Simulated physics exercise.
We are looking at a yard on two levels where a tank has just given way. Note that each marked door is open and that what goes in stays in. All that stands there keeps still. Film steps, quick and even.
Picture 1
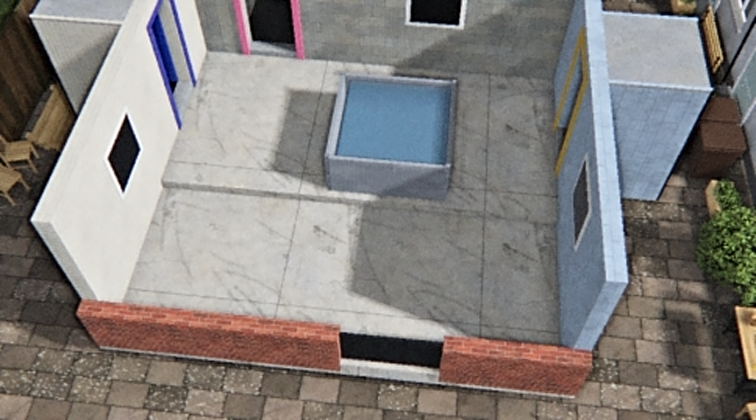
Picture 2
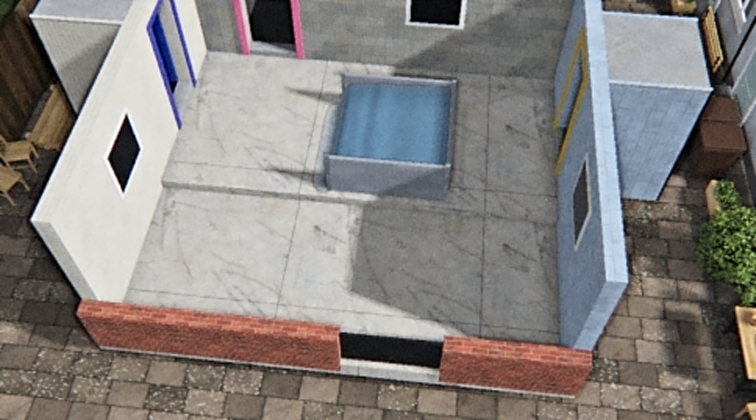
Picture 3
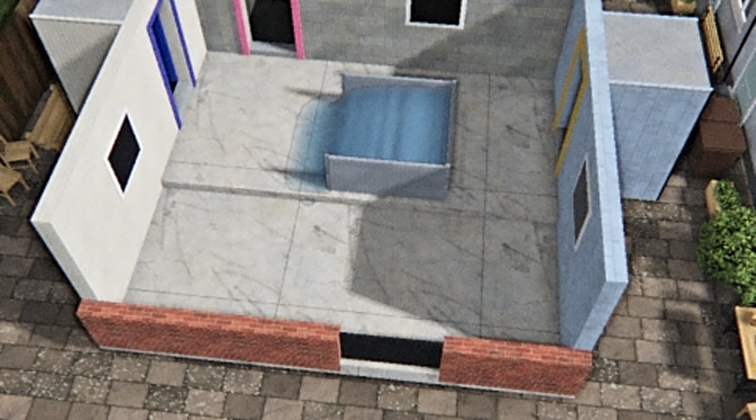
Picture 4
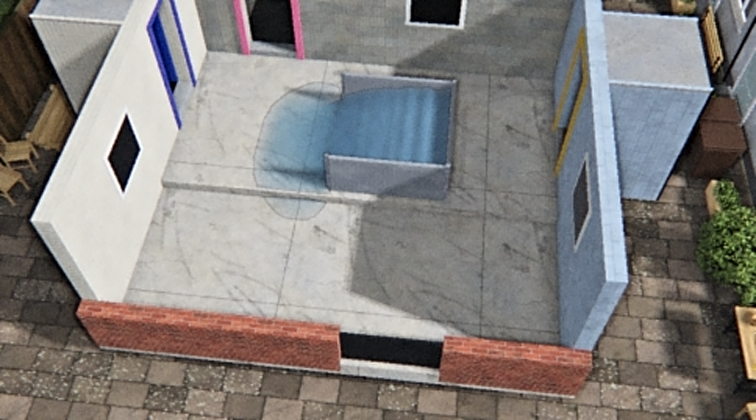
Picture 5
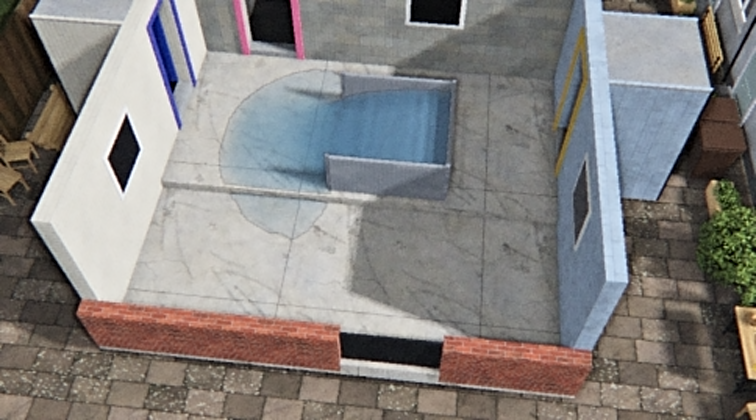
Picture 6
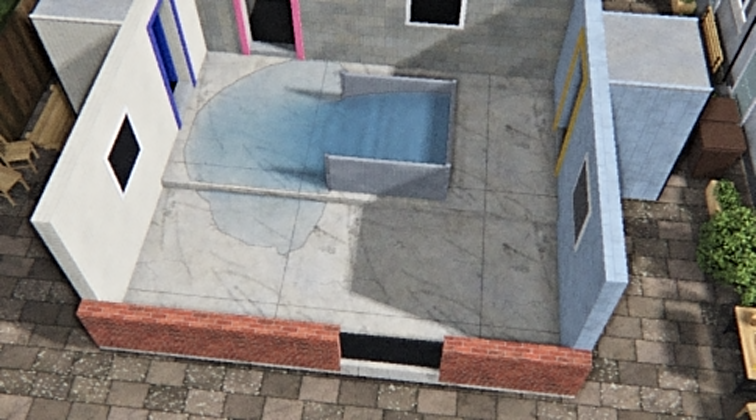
At the start, an open tank of blue water stands whole and still in a walled yard. Then its left side gives way and water pours out leftward, fanning across the pale upper level and over the low step onto the lower paving, while the walls around it stay still.
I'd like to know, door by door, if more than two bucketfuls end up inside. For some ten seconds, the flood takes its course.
Here it is: The pink door lets in more than two bucketfuls, the blue door lets in more than two bucketfuls, the yellow door lets in two bucketfuls or fewer.
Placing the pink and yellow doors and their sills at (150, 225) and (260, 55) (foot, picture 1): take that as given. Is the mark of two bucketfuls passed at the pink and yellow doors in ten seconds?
Result - pink door crosses the line, yellow door crosses the line.
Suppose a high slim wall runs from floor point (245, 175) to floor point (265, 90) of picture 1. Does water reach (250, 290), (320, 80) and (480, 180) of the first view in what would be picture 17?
Lab note - point 1: Inundated; point 2: Inundated; point 3: Parched.
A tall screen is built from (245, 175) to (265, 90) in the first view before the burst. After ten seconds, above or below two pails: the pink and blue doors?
The pink door exceeds the threshold, the blue door falls short of the threshold.
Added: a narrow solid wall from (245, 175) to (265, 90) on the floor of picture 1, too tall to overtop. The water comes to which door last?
It's the one in yellow.
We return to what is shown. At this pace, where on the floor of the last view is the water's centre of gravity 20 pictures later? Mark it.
I'd place it roughly at (256, 166).
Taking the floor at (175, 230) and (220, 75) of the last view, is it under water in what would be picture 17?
Taking them as listed, I'd call them soaked and soaked.
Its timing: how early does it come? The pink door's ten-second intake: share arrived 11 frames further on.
By then roughly 5 percent of the ten-second total is in.
A moment on, water covers 35 % of the floor; the pink door wet at the sill, nothing in, the blue door over two buckets in, the yellow door not reached.
Next, water covers 40 % of the floor; the pink door under two buckets in, the blue door far over two buckets in, the yellow door not reached.
Then, water covers 50 % of the floor; the pink door over two buckets in, the blue door far over two buckets in, the yellow door not reached.
Later, water covers 90 % of the floor; the pink door over two buckets in, the blue door far over two buckets in, the yellow door wet at the sill, nothing in.
In the end, water covers 95 % of the floor; the pink door over two buckets in, the blue door far over two buckets in, the yellow door wet at the sill, nothing in.
